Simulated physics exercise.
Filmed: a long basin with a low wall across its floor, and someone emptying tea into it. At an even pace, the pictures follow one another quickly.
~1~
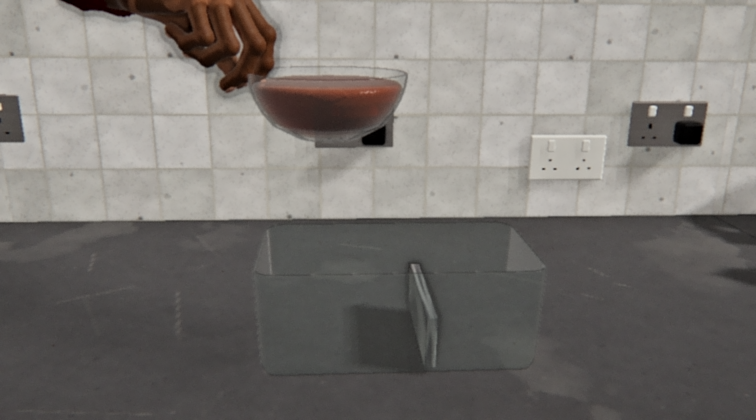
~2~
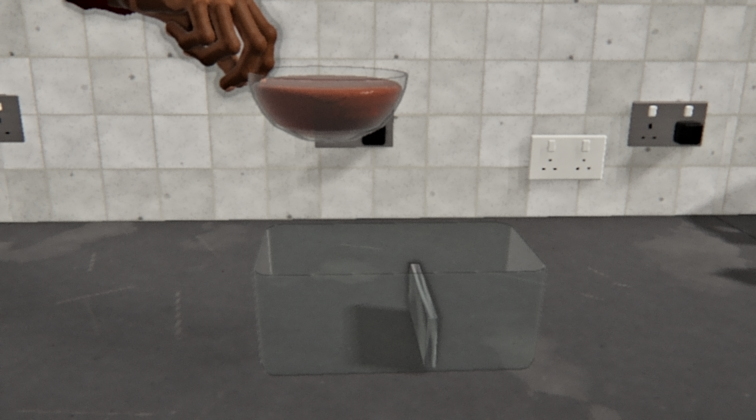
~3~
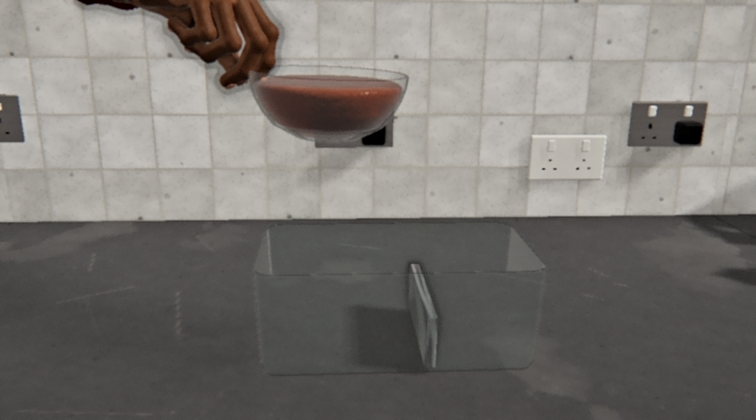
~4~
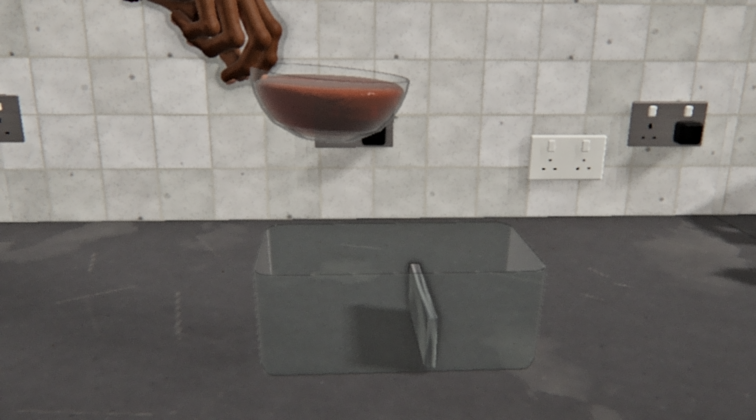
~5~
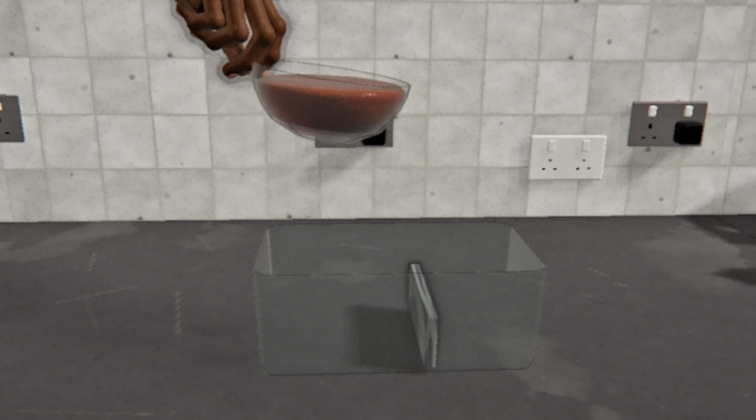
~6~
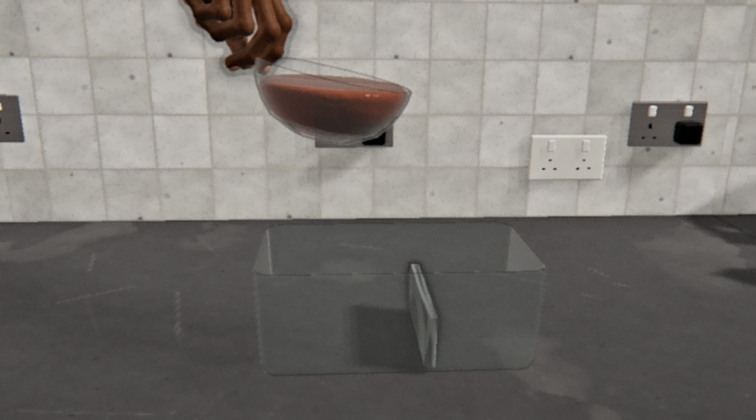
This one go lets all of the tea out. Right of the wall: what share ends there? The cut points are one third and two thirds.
Tops two thirds.
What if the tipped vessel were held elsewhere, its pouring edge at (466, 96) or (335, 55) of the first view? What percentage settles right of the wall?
You'd get 80 percent from the first and 10 percent from the second.
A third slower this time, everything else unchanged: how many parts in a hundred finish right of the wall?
Some 85 per cent.
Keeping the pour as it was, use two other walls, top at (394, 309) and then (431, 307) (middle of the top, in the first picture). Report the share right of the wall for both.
First try around 80 percent; second try around 65 percent.
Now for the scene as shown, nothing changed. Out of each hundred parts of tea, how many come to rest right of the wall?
Close to 80 in a hundred.
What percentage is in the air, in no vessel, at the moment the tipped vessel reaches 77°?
It works out to about 45 percent.
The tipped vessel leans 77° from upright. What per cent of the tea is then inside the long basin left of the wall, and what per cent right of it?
The left part holds close to 0 per cent, the right part close to 35.
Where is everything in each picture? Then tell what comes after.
In the first frame, it leans 0°; its right rim is at (406, 75); the tea meets the walls at (253, 82) and (402, 83); the long basin's rim runs from (261, 249) to (528, 246); the wall's top is at (422, 289).
In the second frame, it leans 1°; its right rim is at (406, 76); the tea meets the walls at (253, 82) and (402, 84).
In the third frame, it leans 2°; its right rim is at (407, 78); the tea meets the walls at (254, 82) and (403, 85).
In the fourth frame, it leans 5°; its right rim is at (408, 82); the tea meets the walls at (255, 80) and (404, 86).
In the fifth frame, it leans 8°; its right rim is at (409, 86); the tea meets the walls at (257, 79) and (405, 87).
In the sixth frame, it leans 13°; its right rim is at (410, 93); the tea meets the walls at (259, 79) and (408, 89).
A moment on, the tilt is 77° and 22 per cent is still to pour, 1 is left of the wall and 33 right of it.
Next, the tilt is 116° and 0 per cent is still to pour, 20 is left of the wall and 78 right of it.
Then the tilt is 121° and 0 per cent is still to pour, 20 is left of the wall and 78 right of it.
Later the tilt is 121° and 0 per cent is still to pour, 20 is left of the wall and 78 right of it.
At rest 20 per cent lies left of the wall, 78 right of it and 1 outside.
